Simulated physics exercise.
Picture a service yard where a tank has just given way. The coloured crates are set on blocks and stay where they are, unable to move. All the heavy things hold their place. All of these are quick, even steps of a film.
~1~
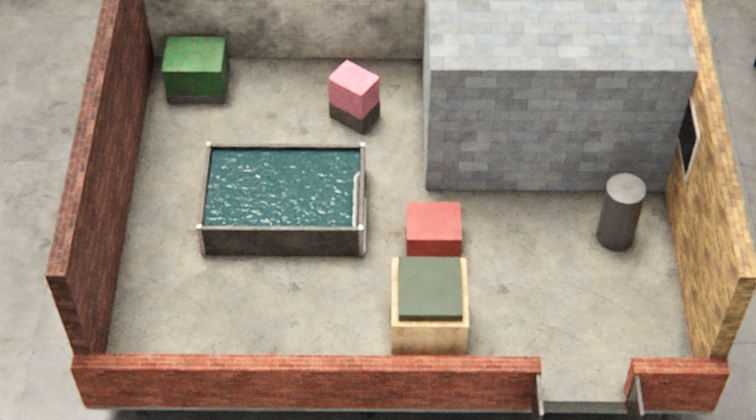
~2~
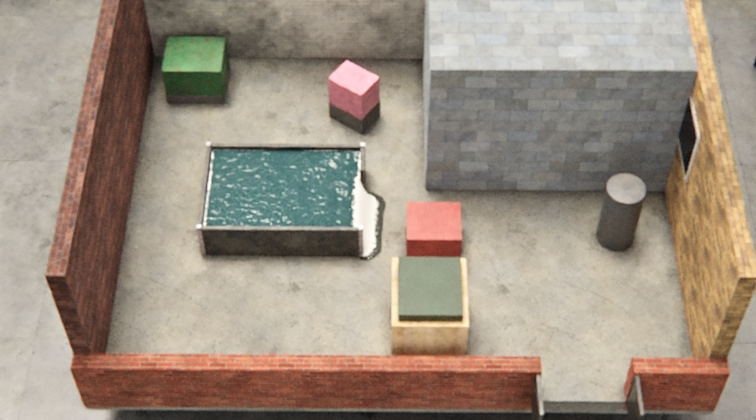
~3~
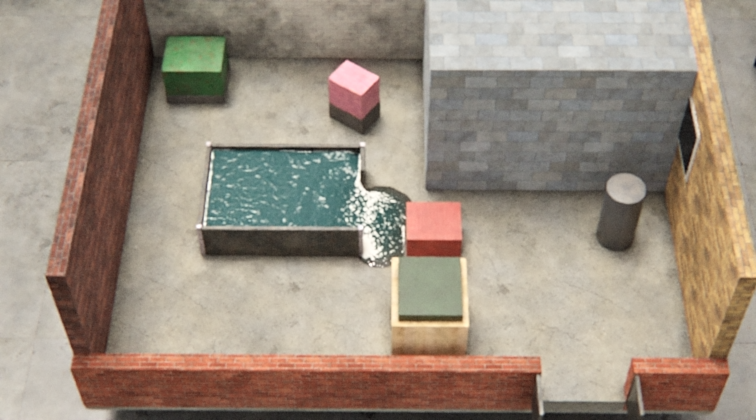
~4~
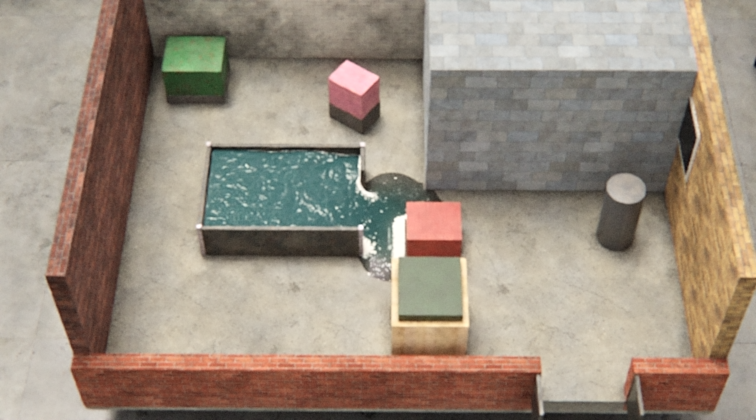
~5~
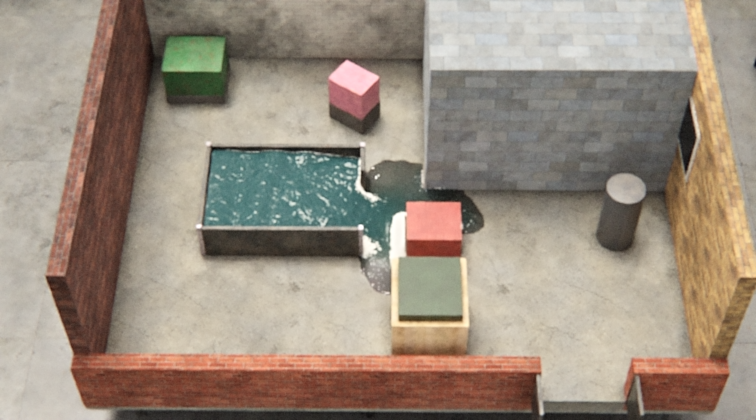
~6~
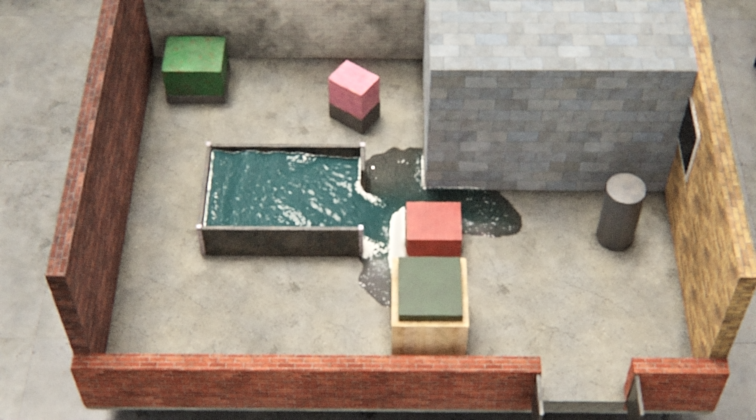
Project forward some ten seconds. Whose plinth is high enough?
My prediction: The green crate will not be reached. The pink crate will not be reached. The red crate will be reached.
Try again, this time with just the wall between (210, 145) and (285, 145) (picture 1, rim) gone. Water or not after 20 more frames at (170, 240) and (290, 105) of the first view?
In turn: Awash, awash.
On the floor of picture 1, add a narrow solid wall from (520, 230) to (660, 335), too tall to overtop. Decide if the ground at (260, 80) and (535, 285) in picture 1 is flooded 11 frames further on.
Untouched, reached.
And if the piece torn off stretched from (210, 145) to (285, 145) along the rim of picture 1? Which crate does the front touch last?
My pick is the red-painted one.
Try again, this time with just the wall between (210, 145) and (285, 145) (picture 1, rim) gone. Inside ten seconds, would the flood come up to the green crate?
Result - green crate is overtopped.
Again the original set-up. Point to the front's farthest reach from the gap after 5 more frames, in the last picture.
Farthest reach: About (631, 199).
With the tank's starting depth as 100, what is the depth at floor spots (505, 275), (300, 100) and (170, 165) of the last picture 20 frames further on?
Some 4, 0 and 0 in a hundred.
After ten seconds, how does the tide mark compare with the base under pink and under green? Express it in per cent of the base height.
30 and 40 per cent, in that order.
A moment on, water covers 20 % of the floor; the green crate not reached, the pink crate not reached, the red crate water round its plinth.
Next, water covers 35 % of the floor; the green crate not reached, the pink crate water round its plinth, the red crate water round its plinth.
Then, water covers 50 % of the floor; the green crate not reached, the pink crate water round its plinth, the red crate water round its plinth.
Later, water covers 80 % of the floor; the green crate water round its plinth, the pink crate water round its plinth, the red crate water round its plinth.
In the end, water covers 100 % of the floor; the green crate stayed above the water, the pink crate stayed above the water, the red crate was topped.
